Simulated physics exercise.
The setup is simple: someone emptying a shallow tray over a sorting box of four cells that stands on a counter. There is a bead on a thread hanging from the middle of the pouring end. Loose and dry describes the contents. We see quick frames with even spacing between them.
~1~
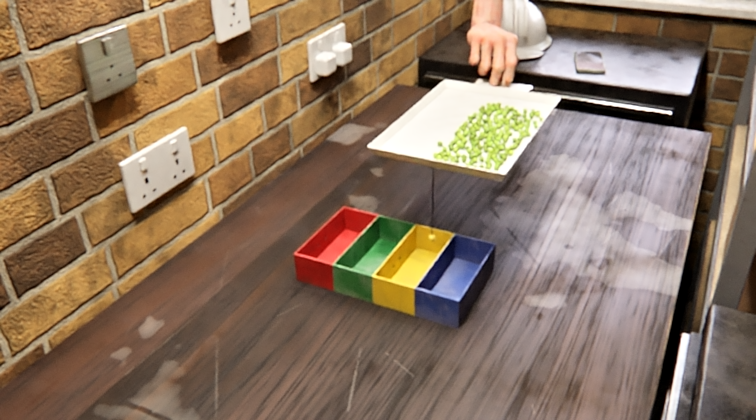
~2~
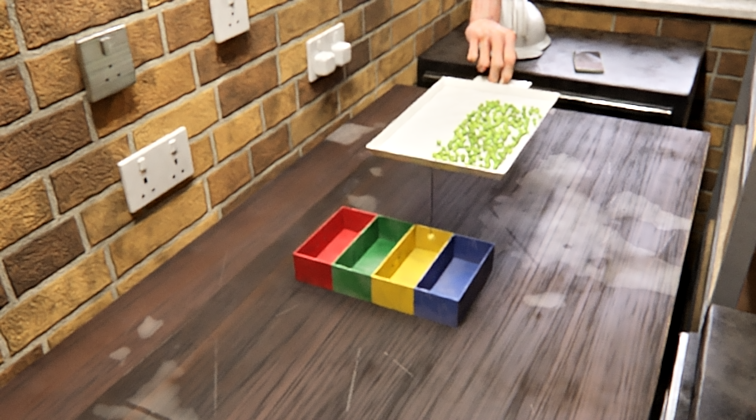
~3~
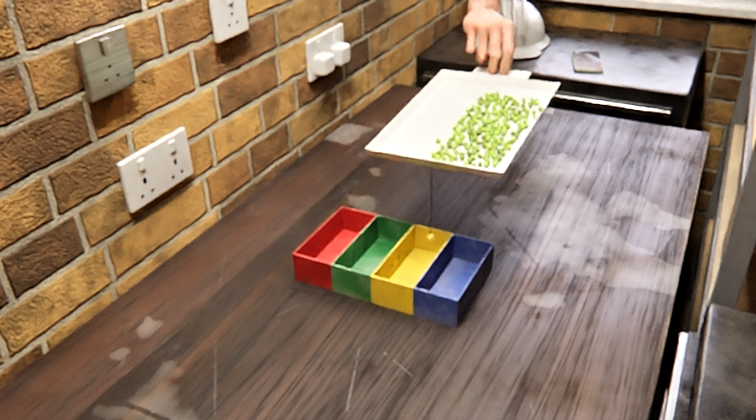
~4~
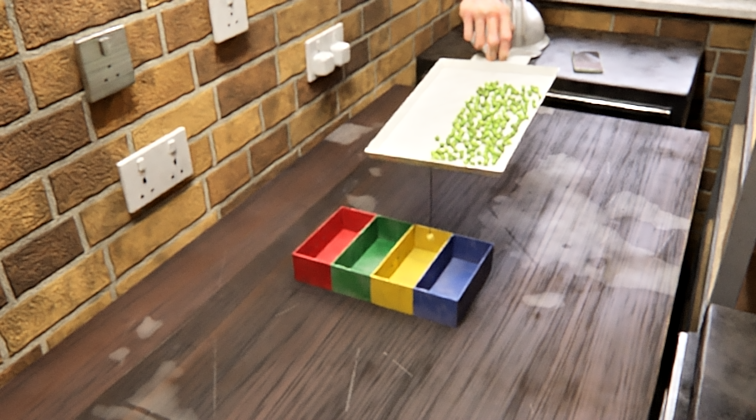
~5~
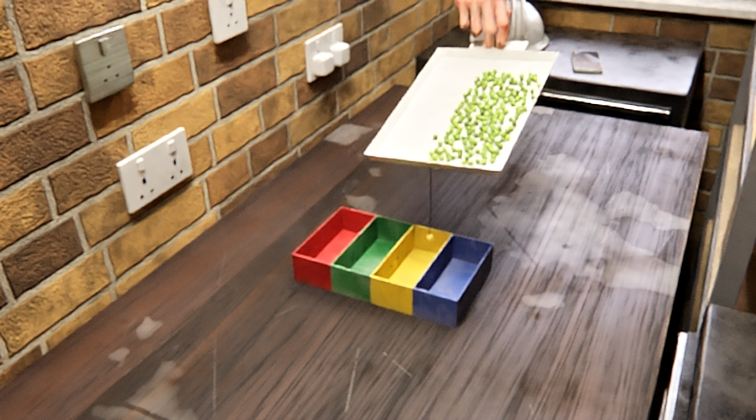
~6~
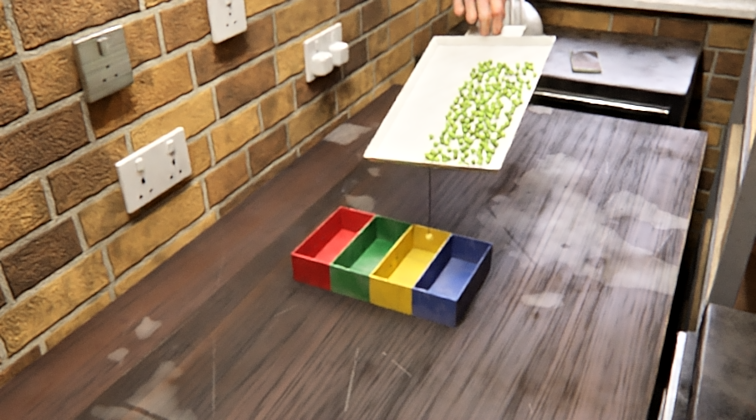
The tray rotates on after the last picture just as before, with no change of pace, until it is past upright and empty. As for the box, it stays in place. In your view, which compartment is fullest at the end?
Fullest: The green compartment.
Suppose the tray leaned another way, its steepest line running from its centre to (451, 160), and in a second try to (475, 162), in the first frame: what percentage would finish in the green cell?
First some 0, then 0 per cent.
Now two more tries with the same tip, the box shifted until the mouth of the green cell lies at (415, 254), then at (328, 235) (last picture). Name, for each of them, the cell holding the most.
So the first one goes to that red cell and the second to the cell in yellow.
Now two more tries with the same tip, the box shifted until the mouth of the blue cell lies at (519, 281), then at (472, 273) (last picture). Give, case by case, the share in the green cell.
It would be roughly 10 per cent, followed by roughly 30 per cent.
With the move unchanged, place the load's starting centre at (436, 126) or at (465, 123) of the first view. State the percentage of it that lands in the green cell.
It would be roughly 70 per cent for the first and roughly 70 per cent for the second.
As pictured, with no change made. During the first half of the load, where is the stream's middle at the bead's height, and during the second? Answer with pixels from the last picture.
(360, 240) first, (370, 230) later.
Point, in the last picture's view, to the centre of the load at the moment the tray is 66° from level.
I'd put the middle close to (381, 188).
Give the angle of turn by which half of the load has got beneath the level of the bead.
I'd say close to 75 degrees.
Soon after the last picture, tray tipped steeply; about a third on the tray; a small part in the green cell; a small part in the red cell; a small part in the yellow cell; a stray few in the blue cell; about a third falling or outside the box.
A little later, tray tipped past a quarter turn; about half in the green cell; about a quarter in the yellow cell; about a quarter in the red cell; a stray few in the blue cell; a small part falling or outside the box.
Later still, tray tipped past a quarter turn; about half in the green cell; about a quarter in the yellow cell; about a quarter in the red cell; a stray few in the blue cell; a small part falling or outside the box.
At rest, tray tipped past a quarter turn; about half in the green cell; about a quarter in the yellow cell; about a quarter in the red cell; a stray few in the blue cell; a small part outside the box.
